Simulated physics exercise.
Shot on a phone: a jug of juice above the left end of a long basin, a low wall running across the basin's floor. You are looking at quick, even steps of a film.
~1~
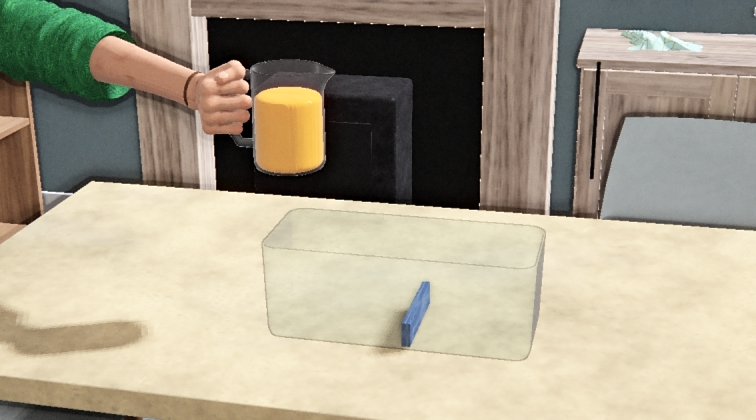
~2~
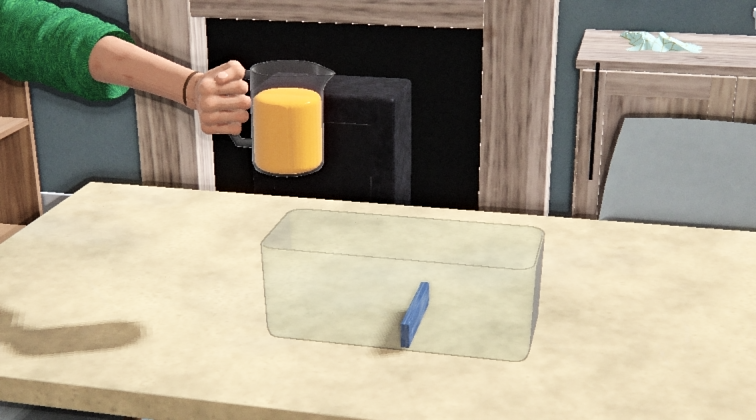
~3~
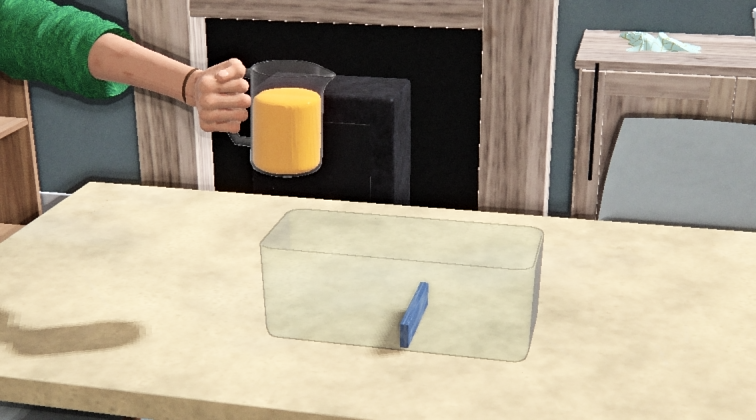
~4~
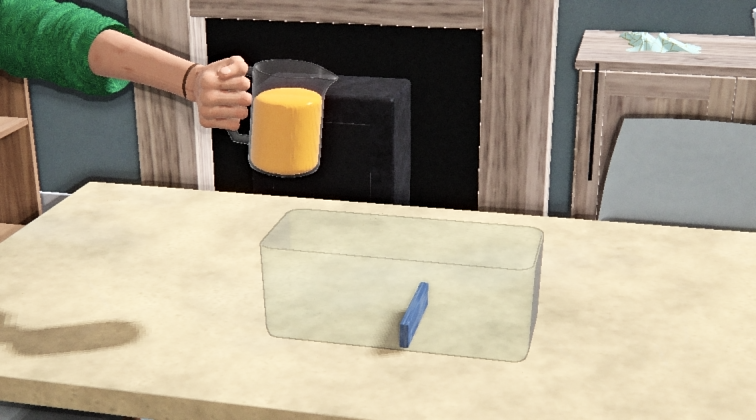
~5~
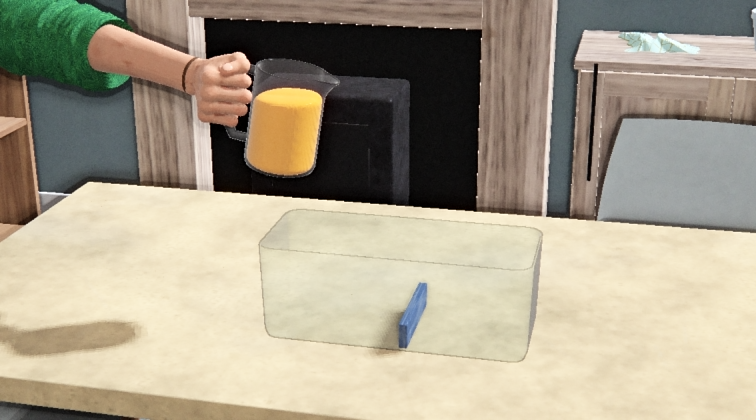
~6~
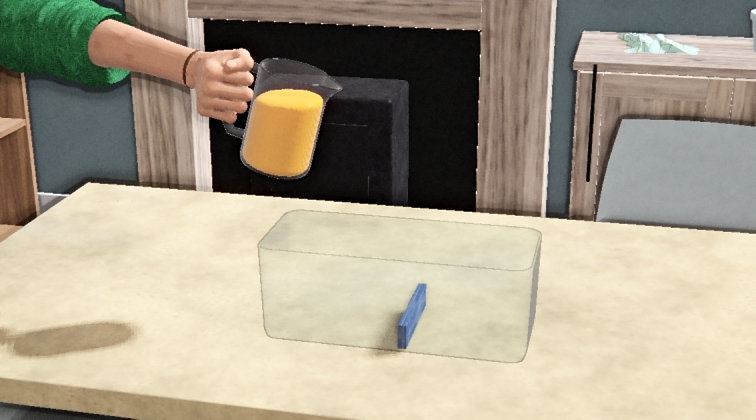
The clip opens on a hand in a green sleeve holding a clear jug of orange juice upright above the left end of a long, see-through basin with a low blue wall inside. The hand barely moves at first, then gradually tilts the jug a little to the right, the juice staying inside.
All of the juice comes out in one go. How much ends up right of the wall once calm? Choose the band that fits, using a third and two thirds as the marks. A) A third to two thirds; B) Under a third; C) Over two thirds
Under a third.
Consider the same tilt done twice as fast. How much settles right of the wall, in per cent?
Near 10 in a hundred.
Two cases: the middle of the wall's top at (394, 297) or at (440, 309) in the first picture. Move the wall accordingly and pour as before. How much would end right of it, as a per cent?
65 % then 10 %, approximately.
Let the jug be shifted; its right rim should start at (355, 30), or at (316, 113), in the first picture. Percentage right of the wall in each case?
It comes to about 80 %, followed by about 5 %.
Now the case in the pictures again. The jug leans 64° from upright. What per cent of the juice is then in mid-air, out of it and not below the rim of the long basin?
About 5 per cent.
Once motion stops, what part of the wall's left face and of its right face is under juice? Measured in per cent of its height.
Left about 60, right about 10.
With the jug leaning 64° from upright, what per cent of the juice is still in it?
It still holds close to 95 per cent at that lean.
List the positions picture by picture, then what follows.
Tilt 0°; pouring edge (335, 72); surface from (257, 93) to (321, 97); the long basin's rim runs from (276, 227) to (541, 249); the wall's top is at (417, 303), in the first frame.
Tilt 1°; pouring edge (334, 73); surface from (257, 94) to (320, 98), in the second frame.
Tilt 2°; pouring edge (335, 75); surface from (257, 94) to (321, 98), in the third frame.
Tilt 5°; pouring edge (338, 78); surface from (258, 94) to (322, 98), in the fourth frame.
Tilt 10°; pouring edge (339, 82); surface from (258, 95) to (322, 98), in the fifth frame.
Tilt 15°; pouring edge (342, 88); surface from (257, 96) to (323, 100), in the sixth frame.
A moment on, the jug is tipped part way and 93 per cent is still to pour, 1 is left of the wall and 0 right of it.
Next, the jug is tipped on its side and 42 per cent is still to pour, 33 is left of the wall and 3 right of it.
Then the jug is tipped right over and 5 per cent is still to pour, 79 is left of the wall and 8 right of it.
Later the jug is tipped right over and 0 per cent is still to pour, 86 is left of the wall and 12 right of it.
At rest 87 per cent lies left of the wall, 12 right of it and 2 outside.
